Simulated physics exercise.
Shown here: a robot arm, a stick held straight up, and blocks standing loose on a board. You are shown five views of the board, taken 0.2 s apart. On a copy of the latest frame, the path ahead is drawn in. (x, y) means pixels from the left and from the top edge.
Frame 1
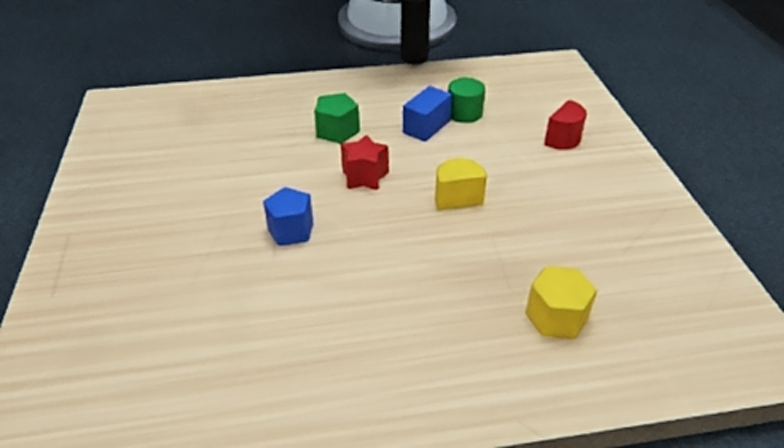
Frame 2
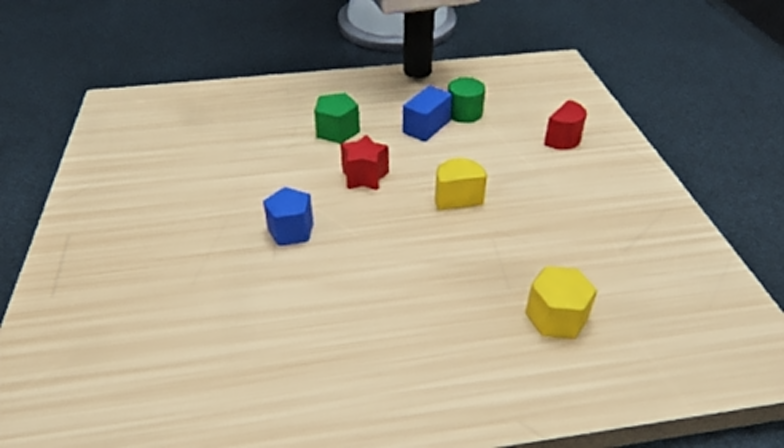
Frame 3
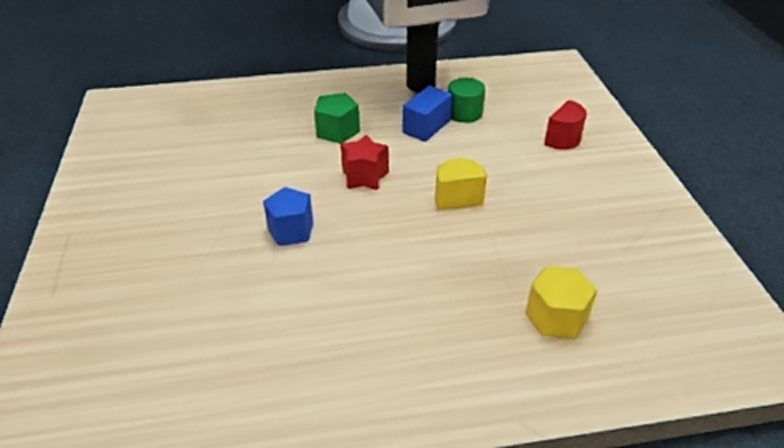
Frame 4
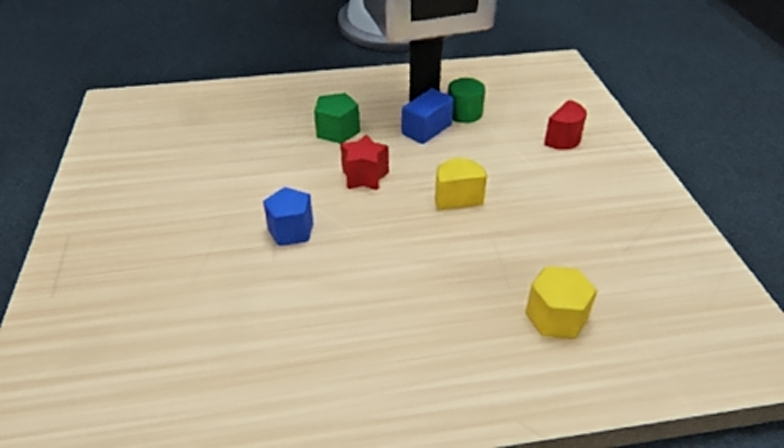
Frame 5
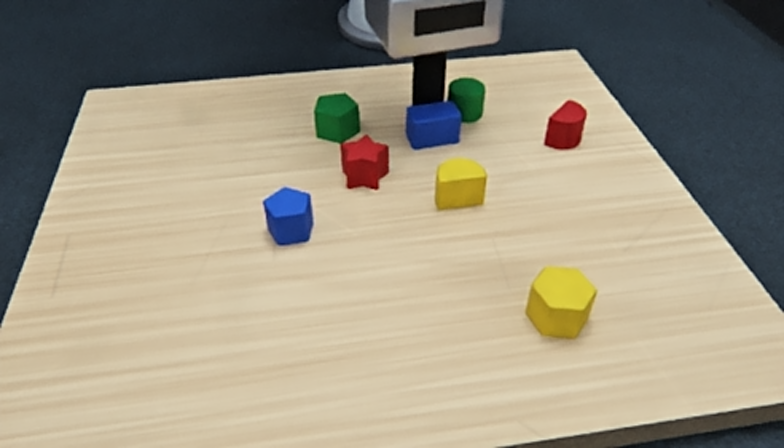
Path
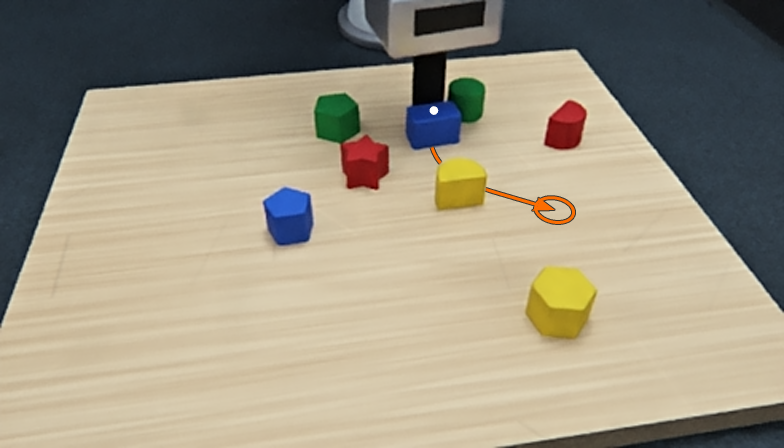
The robot arm lowered its upright black stick onto the far side of a wooden board scattered with colourful blocks, then nudged the blue oblong block slightly toward the viewer, turning it a little.
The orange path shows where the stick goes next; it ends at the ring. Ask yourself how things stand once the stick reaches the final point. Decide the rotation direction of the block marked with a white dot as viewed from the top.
Verdict: Clockwise.
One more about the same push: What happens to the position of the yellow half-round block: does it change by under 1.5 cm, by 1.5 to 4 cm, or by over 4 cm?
Displacement: Past 4 cm.
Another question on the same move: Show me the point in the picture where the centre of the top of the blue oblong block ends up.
Somewhere near (473, 181).
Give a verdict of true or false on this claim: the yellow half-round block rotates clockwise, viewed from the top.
That statement is accurate.
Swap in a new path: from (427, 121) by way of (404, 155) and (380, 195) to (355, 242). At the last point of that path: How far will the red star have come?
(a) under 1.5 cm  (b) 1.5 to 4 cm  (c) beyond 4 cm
Choice b: 1.5 to 4 cm.
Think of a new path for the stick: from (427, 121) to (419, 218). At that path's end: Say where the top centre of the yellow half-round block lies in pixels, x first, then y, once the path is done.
It should be at about (497, 199).
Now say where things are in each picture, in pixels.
Lower end of the stick (414, 58), tops of blocks, blue oblong block (428, 99), yellow half-round block (460, 169), green round block (467, 86), in the first picture.
Stick (418, 71), blocks as before, in the second picture.
Stick (421, 85), blocks as before, in the third picture.
Stick (424, 99), blue oblong block (428, 101), in the fourth picture.
Stick (428, 114), blue oblong block (434, 111), yellow half-round block (460, 169), green round block (467, 86), in the fifth picture.
The drawn path runs from (427, 121) over (437, 158) and (485, 189) to (555, 210); the dot is on the blue oblong block.
What follows on the original path. One third of the way, stick (438, 152); blue oblong block (443, 151); yellow half-round block (462, 172).
Two thirds of the way, stick (488, 182); blue oblong block (472, 180), turned 35° clockwise; yellow half-round block (472, 206), turned 40° clockwise.
At the end, stick (556, 202); blue oblong block (473, 181), turned 40° clockwise; yellow half-round block (472, 207), turned 40° clockwise; green round block not moved.
